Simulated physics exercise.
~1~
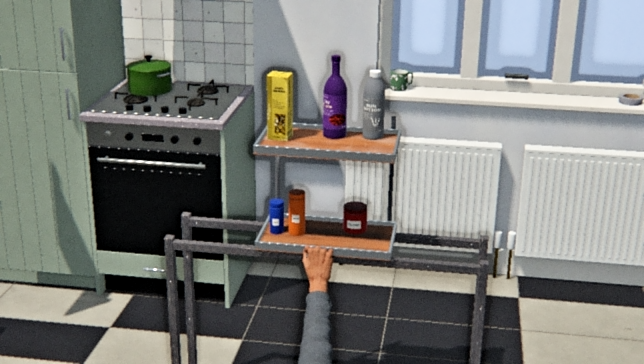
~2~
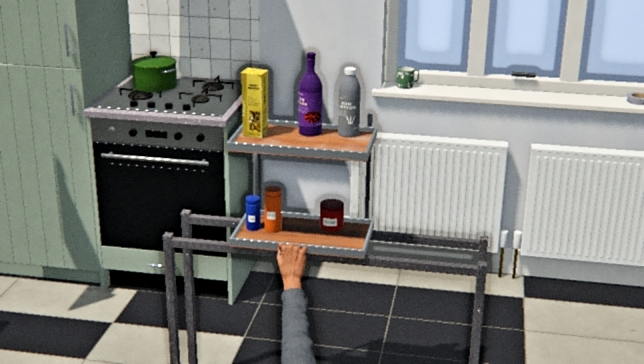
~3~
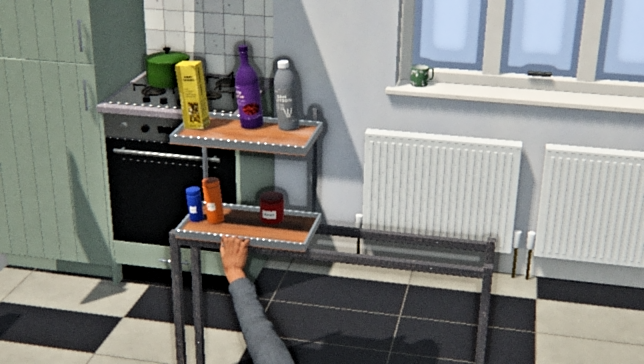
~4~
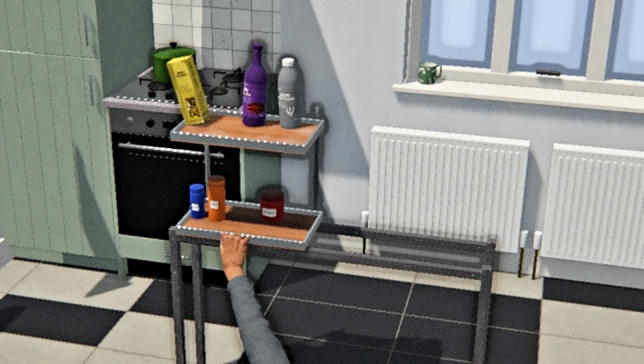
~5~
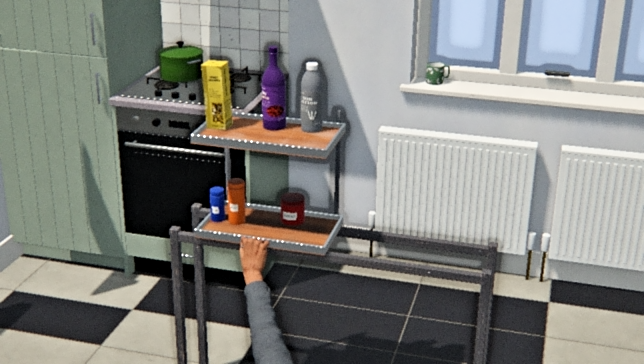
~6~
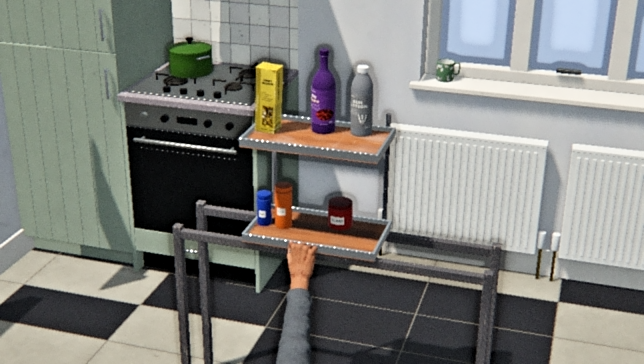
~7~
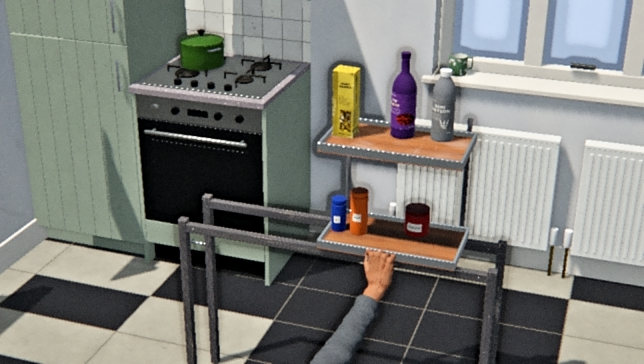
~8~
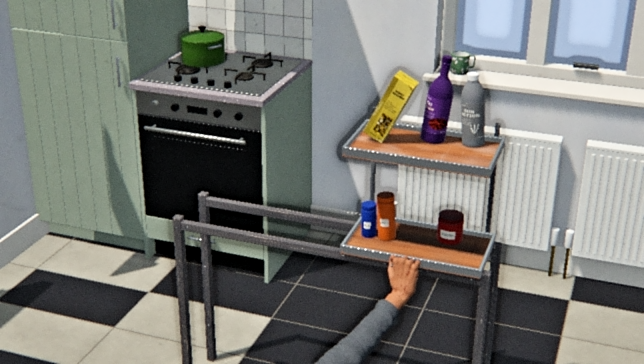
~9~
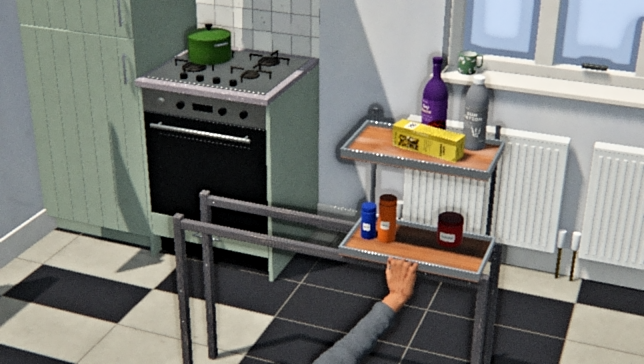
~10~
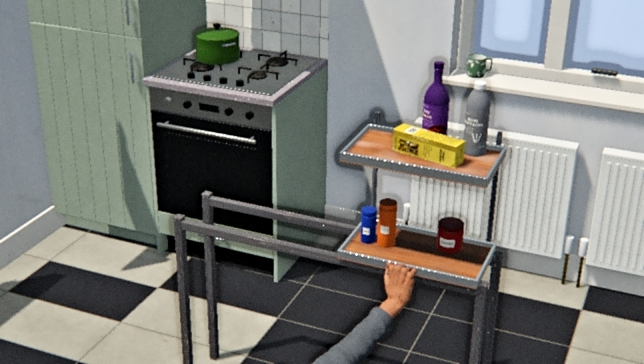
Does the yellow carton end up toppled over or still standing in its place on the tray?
The yellow carton topples at the right end and finishes lying on its side, while the orange jar and the grey bottle keep their places.
